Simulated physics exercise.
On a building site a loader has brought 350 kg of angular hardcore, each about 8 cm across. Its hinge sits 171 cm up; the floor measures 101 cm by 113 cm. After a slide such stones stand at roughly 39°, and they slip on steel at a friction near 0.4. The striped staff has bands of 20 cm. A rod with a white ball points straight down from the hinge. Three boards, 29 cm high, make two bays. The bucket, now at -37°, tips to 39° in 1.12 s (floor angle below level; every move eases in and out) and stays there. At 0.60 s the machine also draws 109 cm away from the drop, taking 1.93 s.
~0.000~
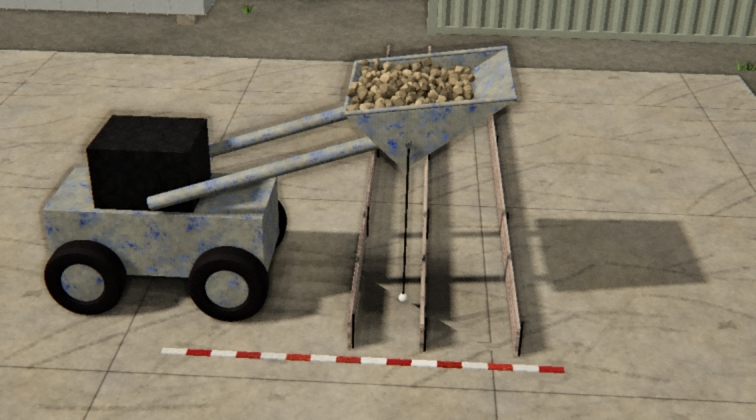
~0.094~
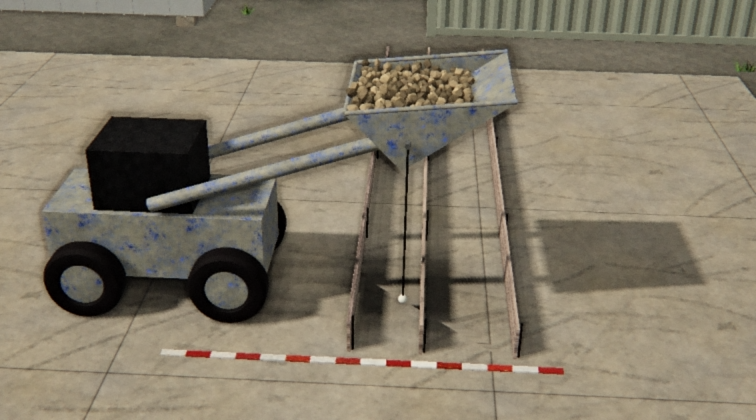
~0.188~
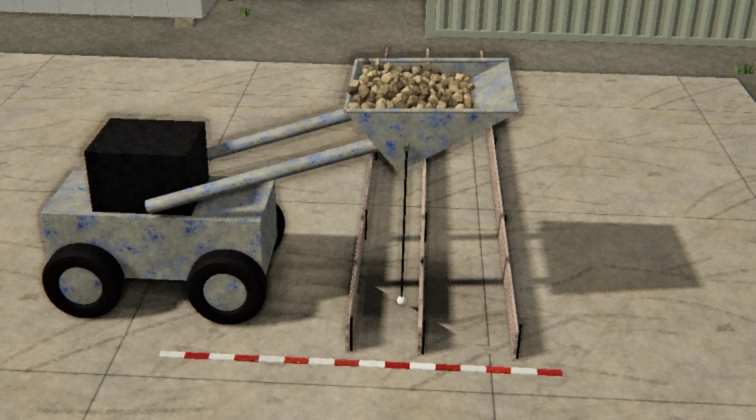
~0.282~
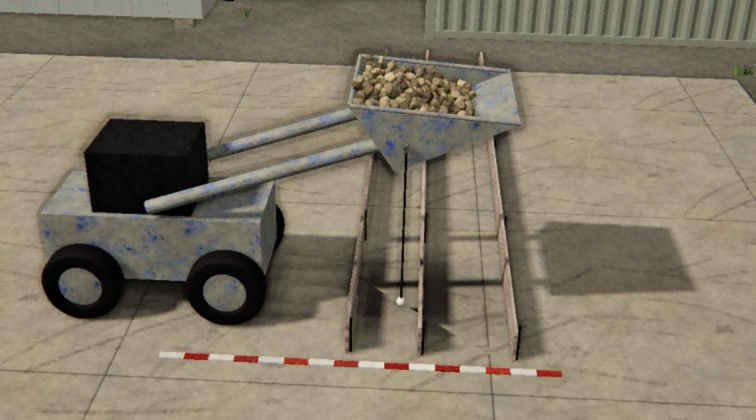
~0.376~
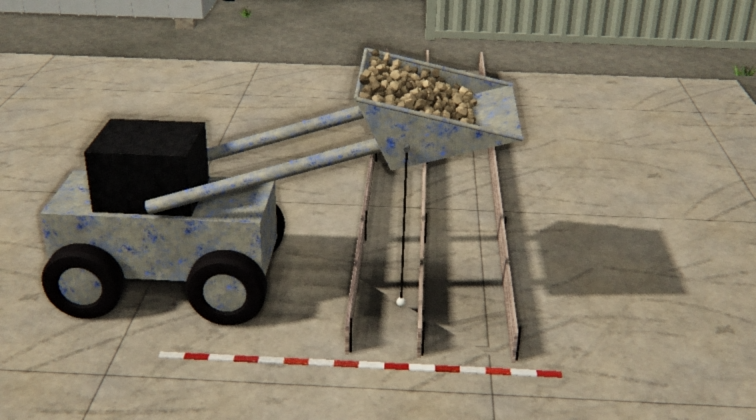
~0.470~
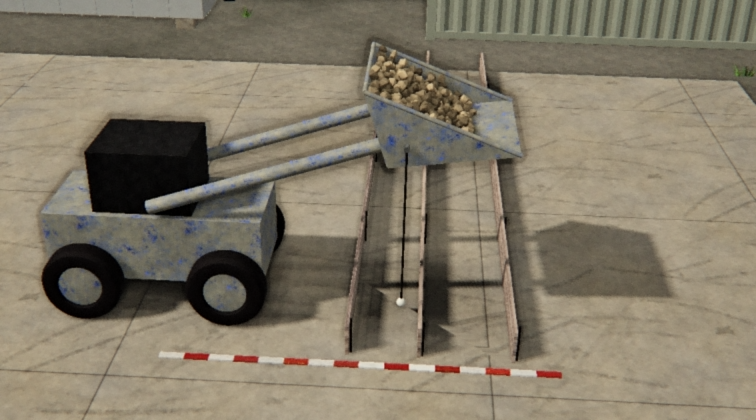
Bucket of angular stones tilting steadily down to the right on a loader's raised arms, above upright boards on concrete paving.
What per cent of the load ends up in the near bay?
About 0 per cent.
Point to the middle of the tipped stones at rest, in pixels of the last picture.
Their middle is at about (465, 289).
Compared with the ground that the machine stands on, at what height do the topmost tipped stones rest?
Some 34 cm above that level.
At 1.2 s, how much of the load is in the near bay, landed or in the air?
Some 0 per cent.
After 0.8 s the floor is at 27°; 100 % in the bucket; the foremost stones are at (464, 163).
After 1.2 s the floor is at 39°; 66 % in the bucket, 34 % in the far bay; the foremost stones are at (485, 234).
After 3.0 s the floor is at 39°; 0 % in the bucket, 1 % in the near bay, 98 % in the far bay, 1 % past the last board; the foremost stones are at (547, 291).
After 5.6 s the floor is at 39°; 0 % in the bucket, 1 % in the near bay, 98 % in the far bay, 1 % past the last board; the foremost stones are at (547, 291).
